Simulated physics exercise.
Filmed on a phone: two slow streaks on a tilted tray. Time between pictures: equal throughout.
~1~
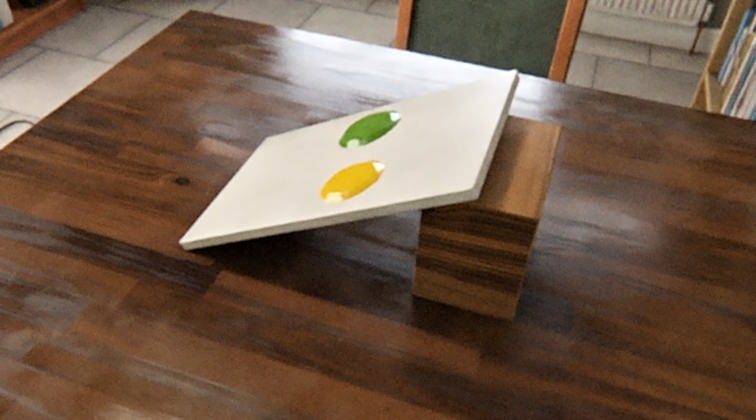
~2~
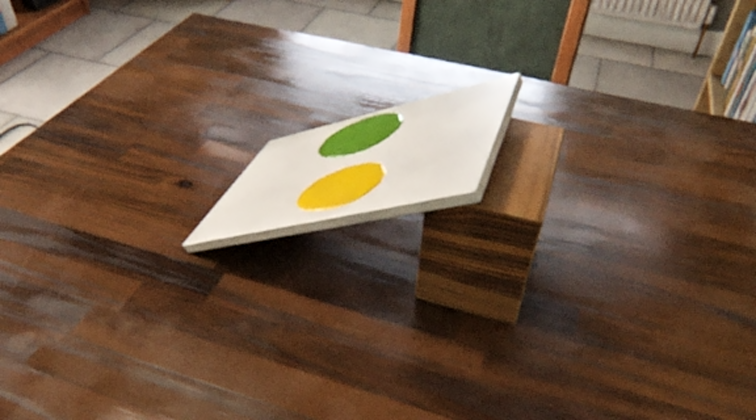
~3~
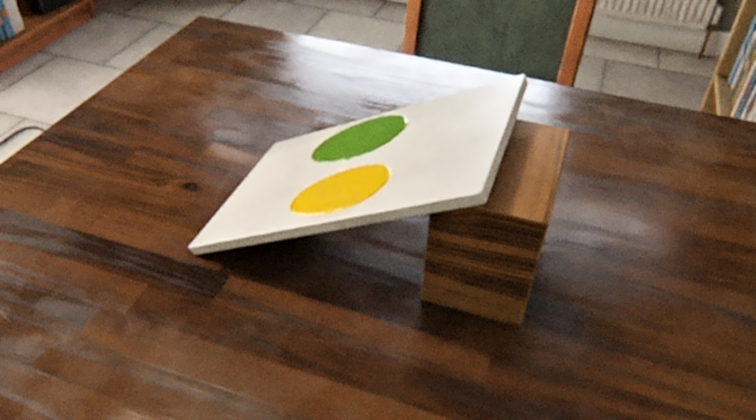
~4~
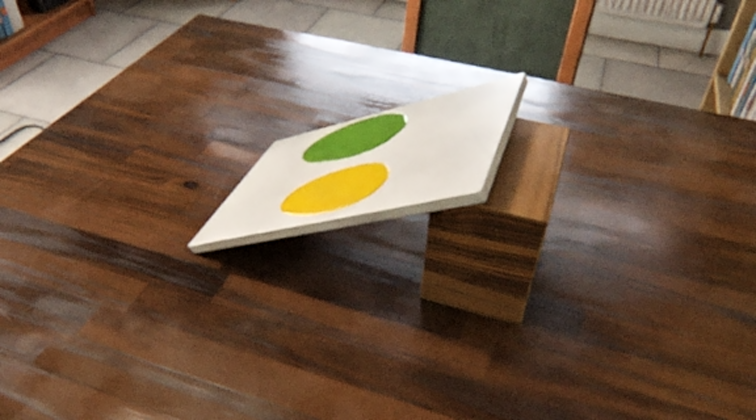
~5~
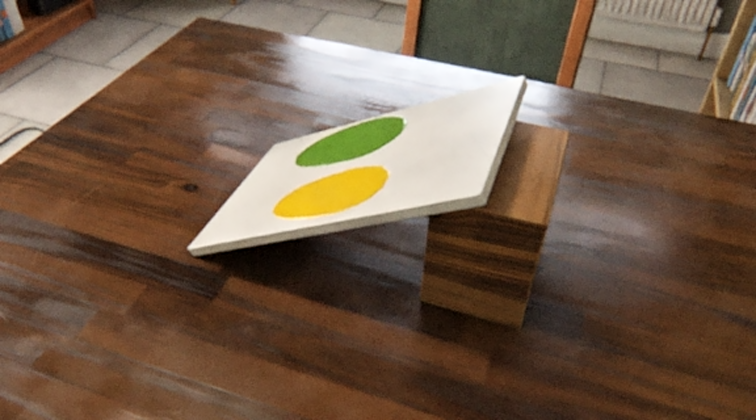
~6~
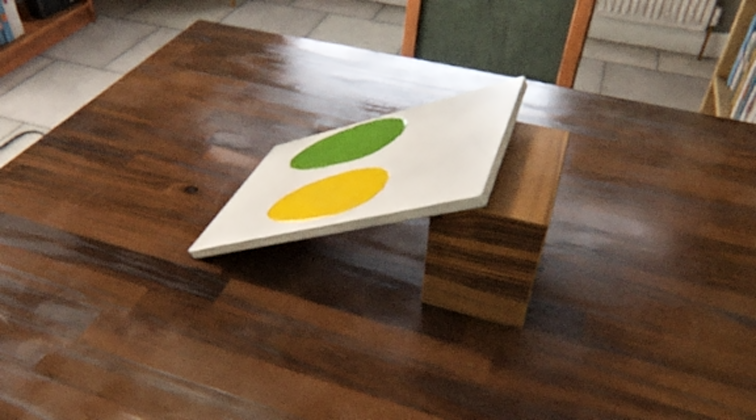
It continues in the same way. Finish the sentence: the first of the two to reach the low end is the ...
... back one.
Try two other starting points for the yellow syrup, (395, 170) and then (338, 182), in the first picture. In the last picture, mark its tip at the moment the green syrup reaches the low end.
About (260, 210), then about (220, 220).
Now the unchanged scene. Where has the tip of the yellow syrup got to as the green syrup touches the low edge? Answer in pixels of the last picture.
Roughly (237, 214).
A moment on, the yellow syrup is three quarters of the way down; the green syrup is close to the edge.
Further on, the yellow syrup is close to the edge; the green syrup is close to the edge.
When it is over, the yellow syrup is close to the edge; the green syrup is at the low edge.
